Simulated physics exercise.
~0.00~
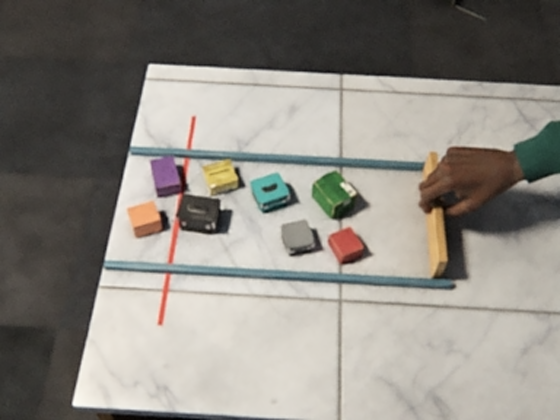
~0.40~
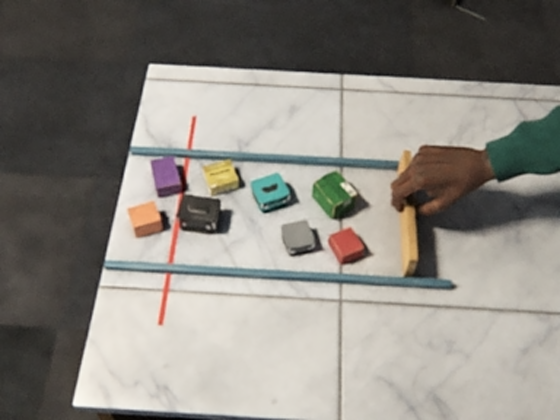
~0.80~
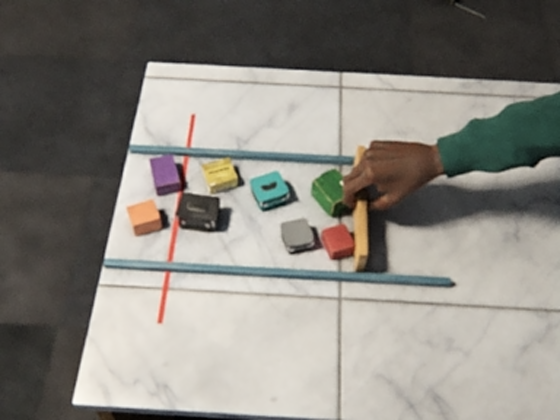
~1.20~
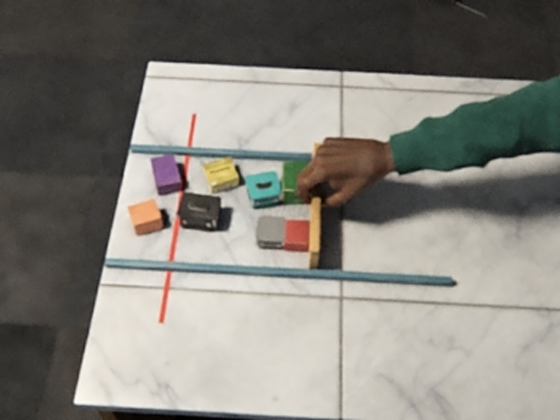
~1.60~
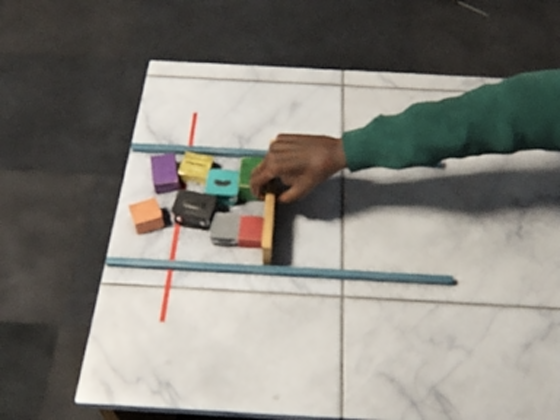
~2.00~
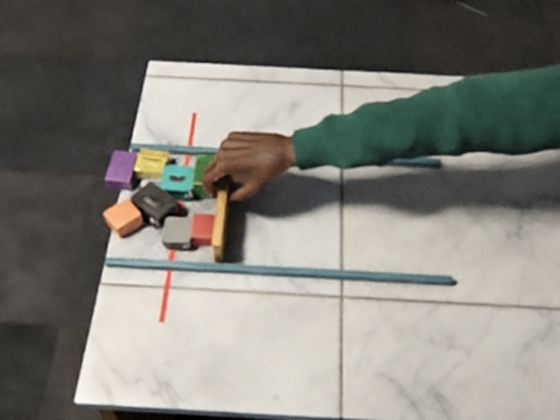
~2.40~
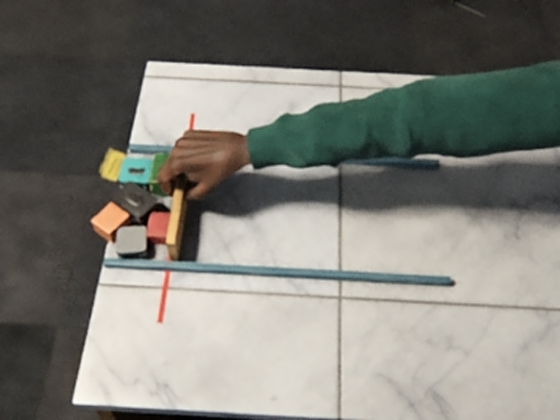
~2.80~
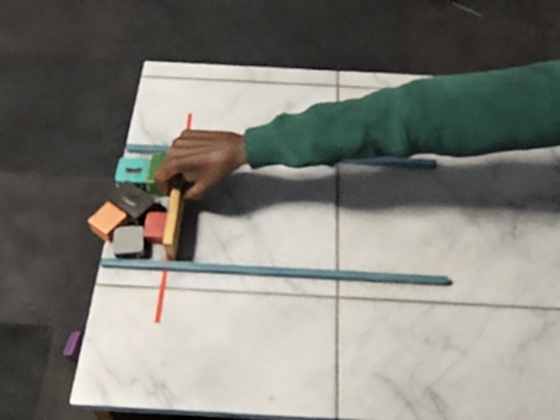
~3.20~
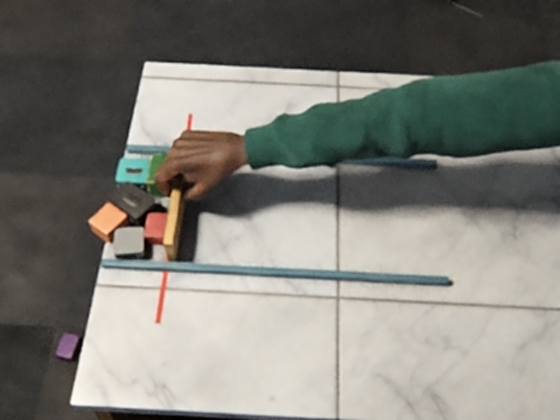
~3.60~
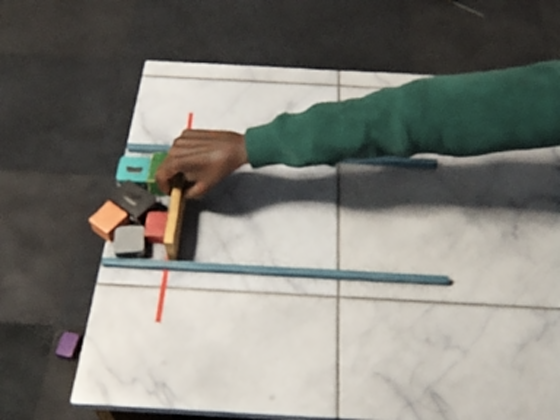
The clip shows a hand pushing a wooden board leftward between two blue strips, sweeping small coloured blocks together toward a red tape line, until the purple and yellow ones go over the table's left edge and the rest stay bunched there, the purple one lying on the floor.
